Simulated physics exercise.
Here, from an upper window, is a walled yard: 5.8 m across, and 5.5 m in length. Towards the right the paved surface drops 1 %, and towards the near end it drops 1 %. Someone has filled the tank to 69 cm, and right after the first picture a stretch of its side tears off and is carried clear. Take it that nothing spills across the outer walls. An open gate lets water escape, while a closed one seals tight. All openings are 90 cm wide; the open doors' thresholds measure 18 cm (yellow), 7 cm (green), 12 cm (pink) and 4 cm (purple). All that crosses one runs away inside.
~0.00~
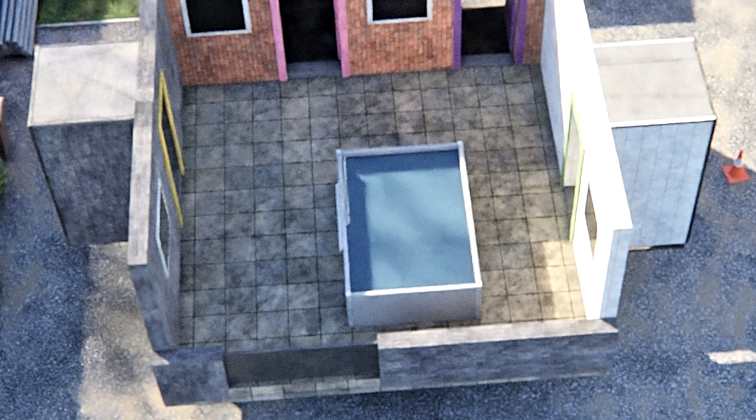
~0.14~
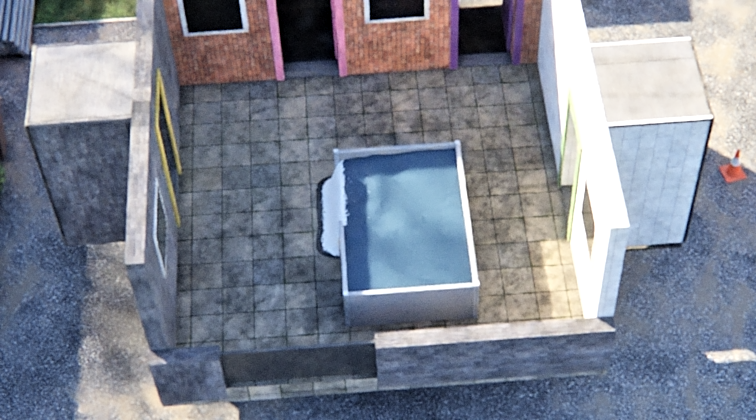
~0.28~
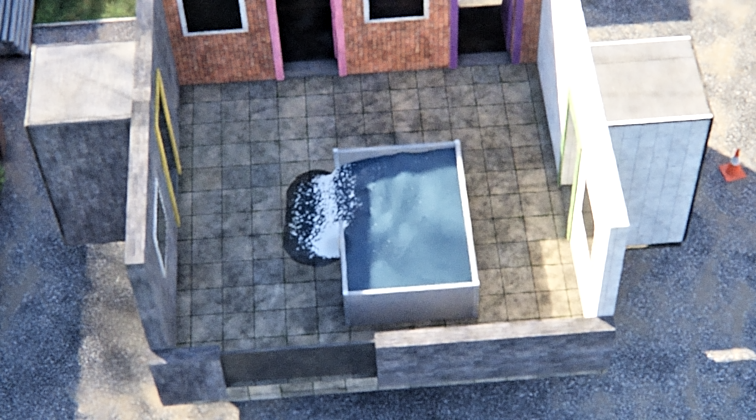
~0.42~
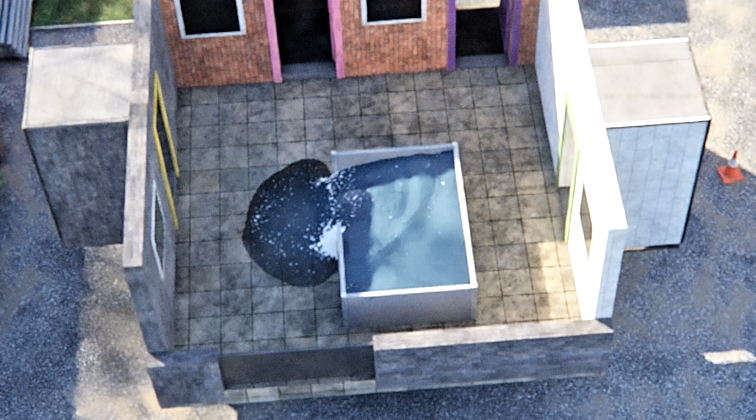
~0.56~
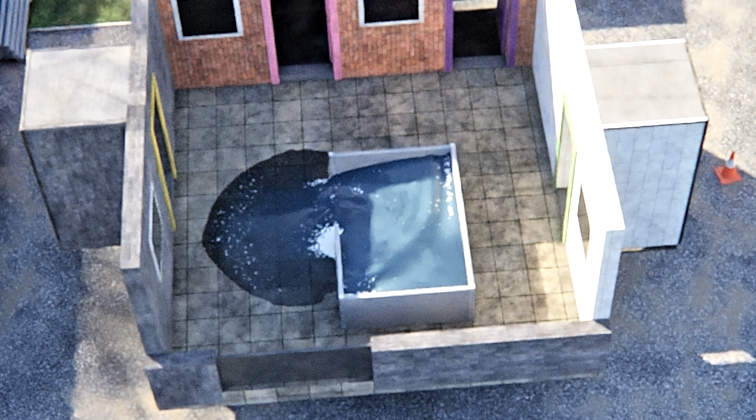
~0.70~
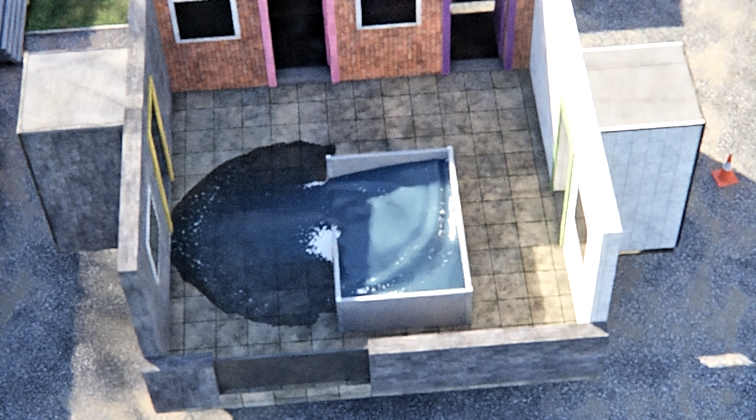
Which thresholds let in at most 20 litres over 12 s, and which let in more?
The yellow door lets in more; the green door lets in more; the pink door lets in at most that; the purple door lets in more.
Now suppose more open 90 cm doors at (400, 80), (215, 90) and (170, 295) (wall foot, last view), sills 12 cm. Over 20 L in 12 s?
Taking them in order, the first gets too little, the second enough and the third enough.
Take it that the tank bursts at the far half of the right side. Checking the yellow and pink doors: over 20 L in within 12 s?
Then: Yellow below, pink not over.
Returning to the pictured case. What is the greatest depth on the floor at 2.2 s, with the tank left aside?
About 44 cm at most.
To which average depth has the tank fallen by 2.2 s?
Average depth: About 38 cm.
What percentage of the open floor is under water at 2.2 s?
About 35 per cent.
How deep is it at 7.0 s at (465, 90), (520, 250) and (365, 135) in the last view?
4, 12 and 4 cm, respectively.
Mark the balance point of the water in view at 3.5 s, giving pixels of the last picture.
About (304, 234).
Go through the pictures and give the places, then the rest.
Still water, 69 cm deep, in the tank at (407, 220), in the first picture.
Water pours out at (342, 207) and has run 0.8 m, to (333, 179); typically 9 cm deep outside, 69 cm at the tank's back, in the second picture.
The front is at (305, 178), 1.0 m from the gap at (342, 209); 1.1 m2 of floor is under water; 69 cm left at the back of the tank, in the third picture.
The front is at (249, 241), 1.4 m from the gap at (340, 212); 2.3 m2 of floor is under water; 69 cm left at the back of the tank, in the fourth picture.
Water pours out at (338, 213) and has run 1.9 m, to (211, 248); typically 6 cm deep outside, 66 cm at the tank's back, in the fifth picture.
The front is at (171, 254), 2.5 m from the gap at (335, 216); 5.5 m2 of floor is under water; 60 cm left at the back of the tank, in the sixth picture.
After 1.4 s water covers 30 % of the floor and is deepest (38 cm) near (327, 207); yellow door 34 cm at the sill, 33 L in, green door not reached, pink door not reached, purple door not reached.
After 2.2 s water covers 35 % of the floor and is deepest (44 cm) near (173, 102); yellow door 34 cm at the sill, 100 L in, green door not reached, pink door not reached, purple door not reached.
After 3.5 s water covers 60 % of the floor and is deepest (28 cm) near (170, 384); yellow door 23 cm at the sill, 155 L in, green door not reached, pink door 9 cm at the sill, 0 L in, purple door not reached.
After 7.0 s water covers 95 % of the floor and is deepest (21 cm) near (569, 354); yellow door 14 cm at the sill, 164 L in, green door 12 cm at the sill, 12 L in, pink door 9 cm at the sill, 0 L in, purple door 6 cm at the sill, 2 L in.
After 12.0 s water covers 100 % of the floor and is deepest (19 cm) near (569, 354); yellow door 6 cm at the sill, 164 L in, green door 16 cm at the sill, 127 L in, pink door 5 cm at the sill, 0 L in, purple door 11 cm at the sill, 89 L in.
